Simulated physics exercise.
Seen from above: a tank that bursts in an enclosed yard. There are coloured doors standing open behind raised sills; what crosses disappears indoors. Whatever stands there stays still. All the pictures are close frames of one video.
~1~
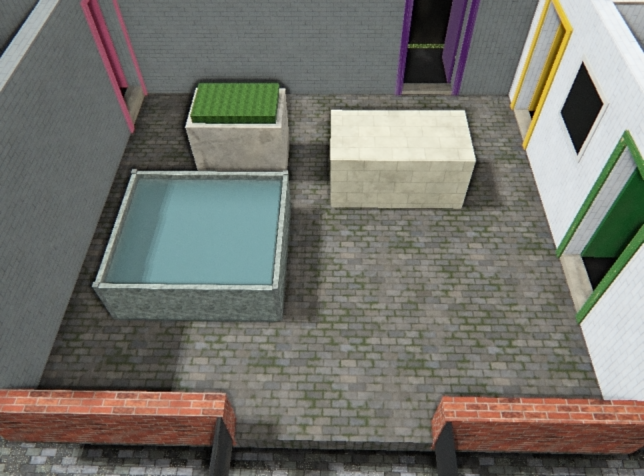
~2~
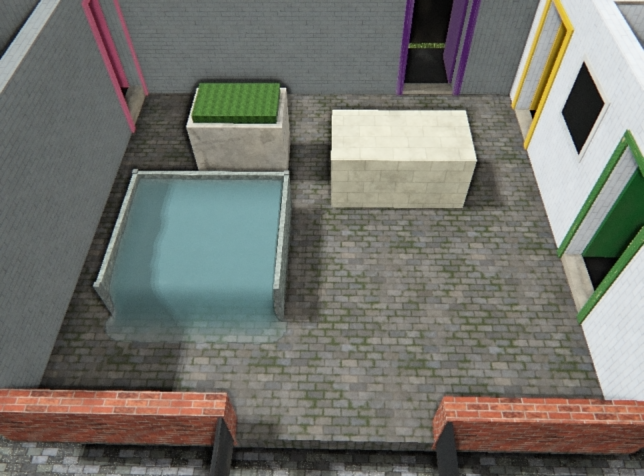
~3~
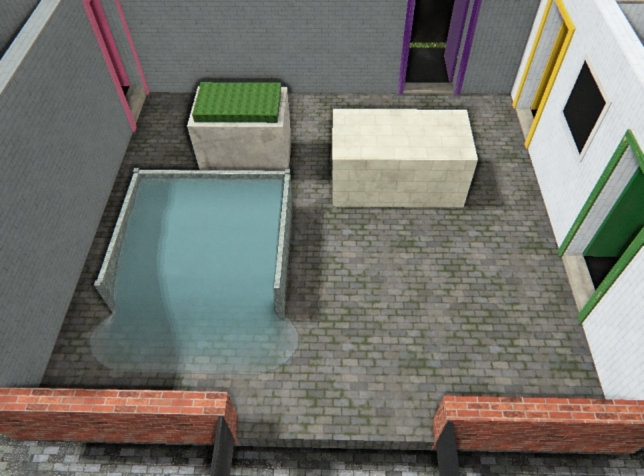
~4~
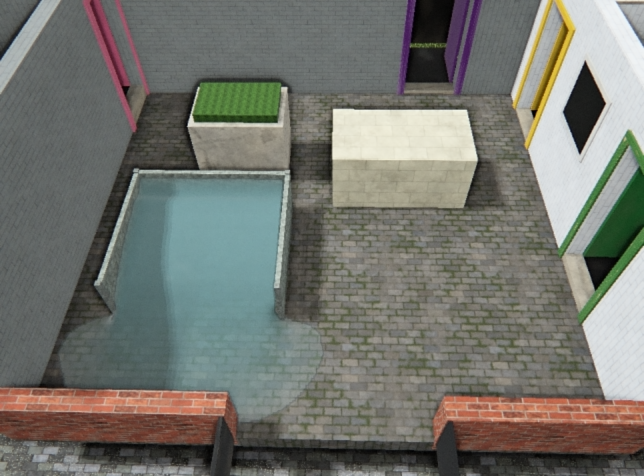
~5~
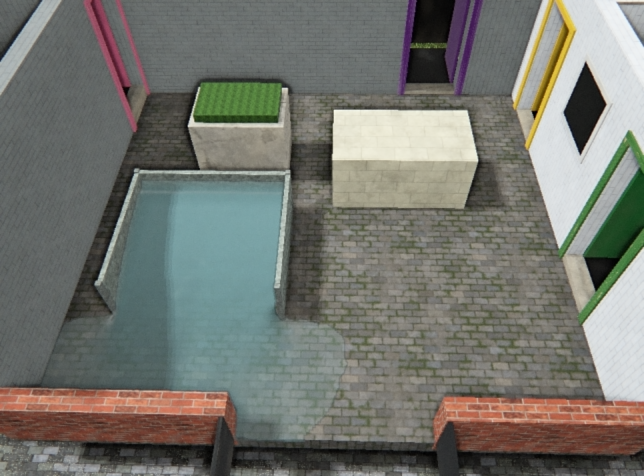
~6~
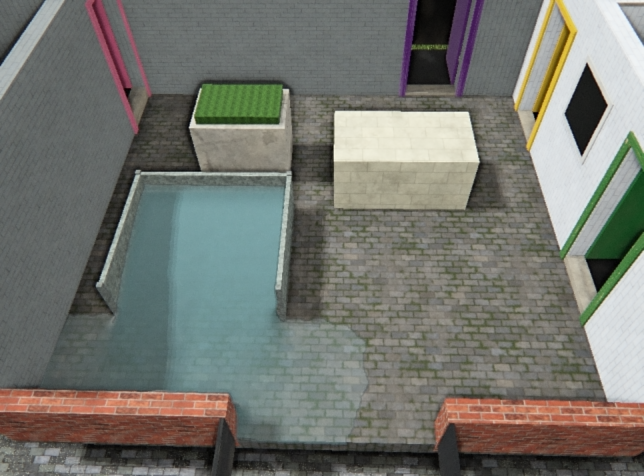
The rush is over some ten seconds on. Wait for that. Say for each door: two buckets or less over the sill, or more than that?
At the end, green door: Two buckets at most; yellow door: Above two buckets; purple door: Two buckets at most; pink door: Two buckets at most.
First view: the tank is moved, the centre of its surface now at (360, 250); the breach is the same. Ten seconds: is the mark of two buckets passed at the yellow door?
Yellow door: Falls short.
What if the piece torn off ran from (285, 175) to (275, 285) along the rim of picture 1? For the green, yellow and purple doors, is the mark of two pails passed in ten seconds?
Well, the green one breaks the limit, while the yellow one breaks the limit and the purple one breaks the limit.
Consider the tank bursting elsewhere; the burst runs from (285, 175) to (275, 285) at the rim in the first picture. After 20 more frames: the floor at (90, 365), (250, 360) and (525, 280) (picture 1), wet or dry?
The first spot is spared, the second spared and the third soaked.
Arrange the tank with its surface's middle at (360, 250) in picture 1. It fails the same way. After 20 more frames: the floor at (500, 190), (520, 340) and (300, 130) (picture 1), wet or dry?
Log: Flood; flood; no flood.
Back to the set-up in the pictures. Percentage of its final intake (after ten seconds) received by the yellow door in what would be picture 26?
0 %.
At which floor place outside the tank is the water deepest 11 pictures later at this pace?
I'd point to (33, 412).
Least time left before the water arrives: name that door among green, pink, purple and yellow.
It's the door marked pink.
A moment on, water covers 15 % of the floor; the green door not reached, the yellow door not reached, the purple door not reached, the pink door not reached.
Next, water covers 25 % of the floor; the green door not reached, the yellow door not reached, the purple door not reached, the pink door not reached.
Then, water covers 45 % of the floor; the green door not reached, the yellow door not reached, the purple door not reached, the pink door wet at the sill, nothing in.
Later, water covers 75 % of the floor; the green door wet at the sill, nothing in, the yellow door wet at the sill, nothing in, the purple door wet at the sill, nothing in, the pink door under two buckets in.
In the end, water covers 90 % of the floor; the green door wet at the sill, nothing in, the yellow door over two buckets in, the purple door under two buckets in, the pink door under two buckets in.
